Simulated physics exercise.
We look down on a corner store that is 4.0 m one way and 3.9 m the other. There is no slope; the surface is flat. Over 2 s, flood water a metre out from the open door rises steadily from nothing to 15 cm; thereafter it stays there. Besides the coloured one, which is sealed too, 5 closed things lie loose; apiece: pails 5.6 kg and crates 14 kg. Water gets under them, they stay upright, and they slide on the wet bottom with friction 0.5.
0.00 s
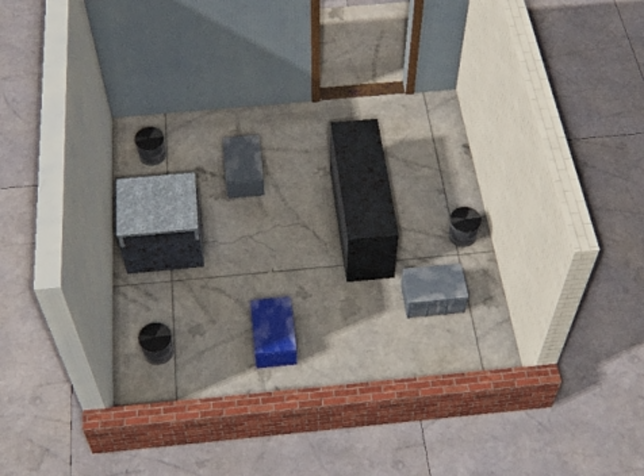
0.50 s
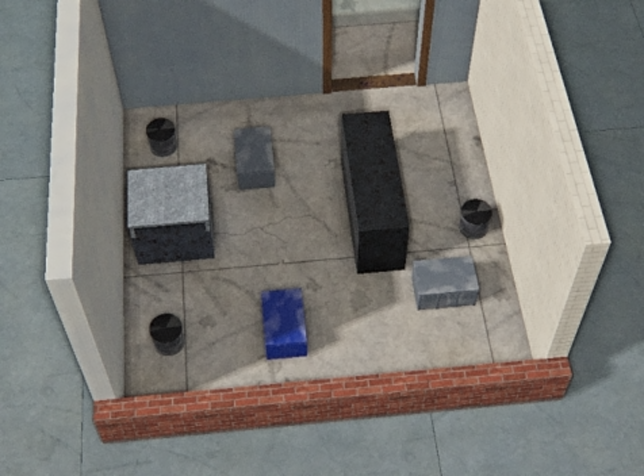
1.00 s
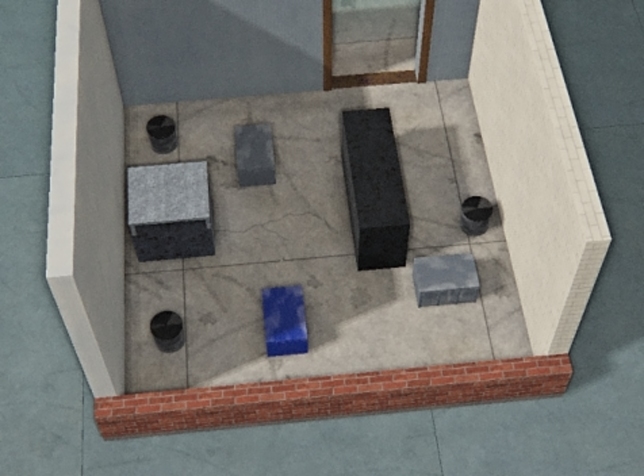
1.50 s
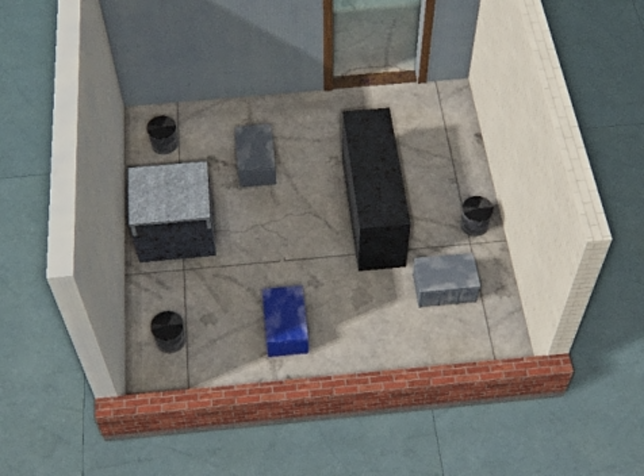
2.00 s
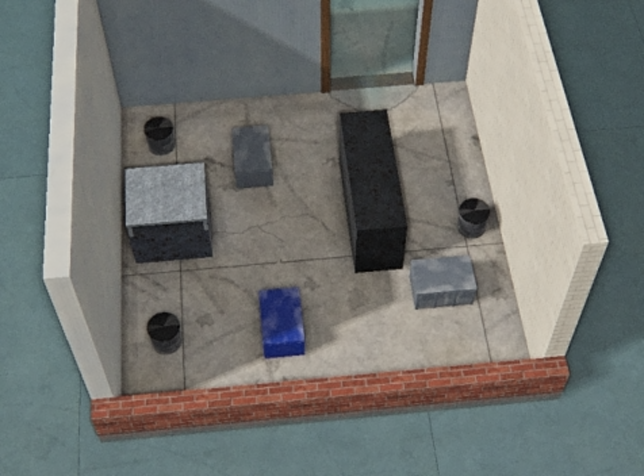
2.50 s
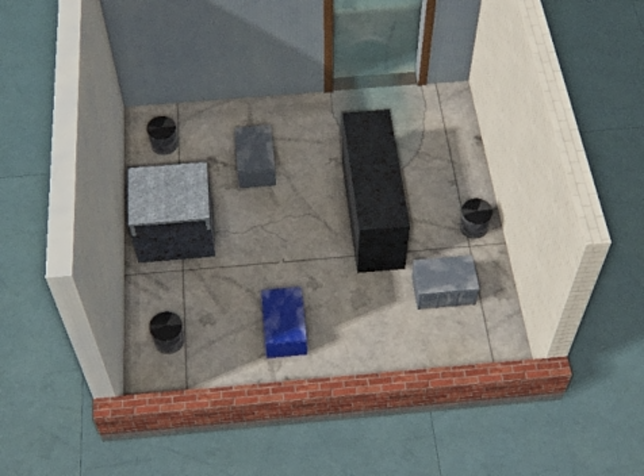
Water spreads around the walled room, then enters at the doorway while the blue crate stays still.
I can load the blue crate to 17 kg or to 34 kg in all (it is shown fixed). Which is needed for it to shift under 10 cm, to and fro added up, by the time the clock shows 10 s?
For it, the smaller load will do.
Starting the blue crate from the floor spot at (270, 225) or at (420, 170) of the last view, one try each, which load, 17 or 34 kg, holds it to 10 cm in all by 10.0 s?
At the first spot the lesser mass is plenty, at the second the heavier mass is required.
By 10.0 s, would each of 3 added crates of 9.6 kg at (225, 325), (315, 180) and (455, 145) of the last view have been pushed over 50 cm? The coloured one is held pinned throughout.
Result, in turn - falls shy; exceeds it; exceeds it.
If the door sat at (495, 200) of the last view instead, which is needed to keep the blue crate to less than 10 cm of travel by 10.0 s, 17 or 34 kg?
In that case the lighter option suffices.
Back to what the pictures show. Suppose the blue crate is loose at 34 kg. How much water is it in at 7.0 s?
Close to 2 cm deep.
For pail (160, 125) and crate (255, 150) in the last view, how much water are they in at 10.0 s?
Depths: Near 2 cm, then near 3 cm.
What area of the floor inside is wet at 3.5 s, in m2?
Wet area: Approx. 4.0 m2.
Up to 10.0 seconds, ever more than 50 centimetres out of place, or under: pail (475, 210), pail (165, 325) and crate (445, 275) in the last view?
Exceeds it; falls short; exceeds it.
After 3.5 s the blue crate would be 0 cm from its start with 17 kg and 0 cm from its start with 34 kg; 0 cm of water round it then.
After 4.5 s the blue crate would be 0 cm from its start with 17 kg and 0 cm from its start with 34 kg; 0 cm of water round it then.
After 7.0 s the blue crate would be 0 cm from its start with 17 kg and 0 cm from its start with 34 kg; 2 cm of water round it then.
After 10.0 s the blue crate would be 0 cm from its start with 17 kg and 0 cm from its start with 34 kg; 5 cm of water round it then.
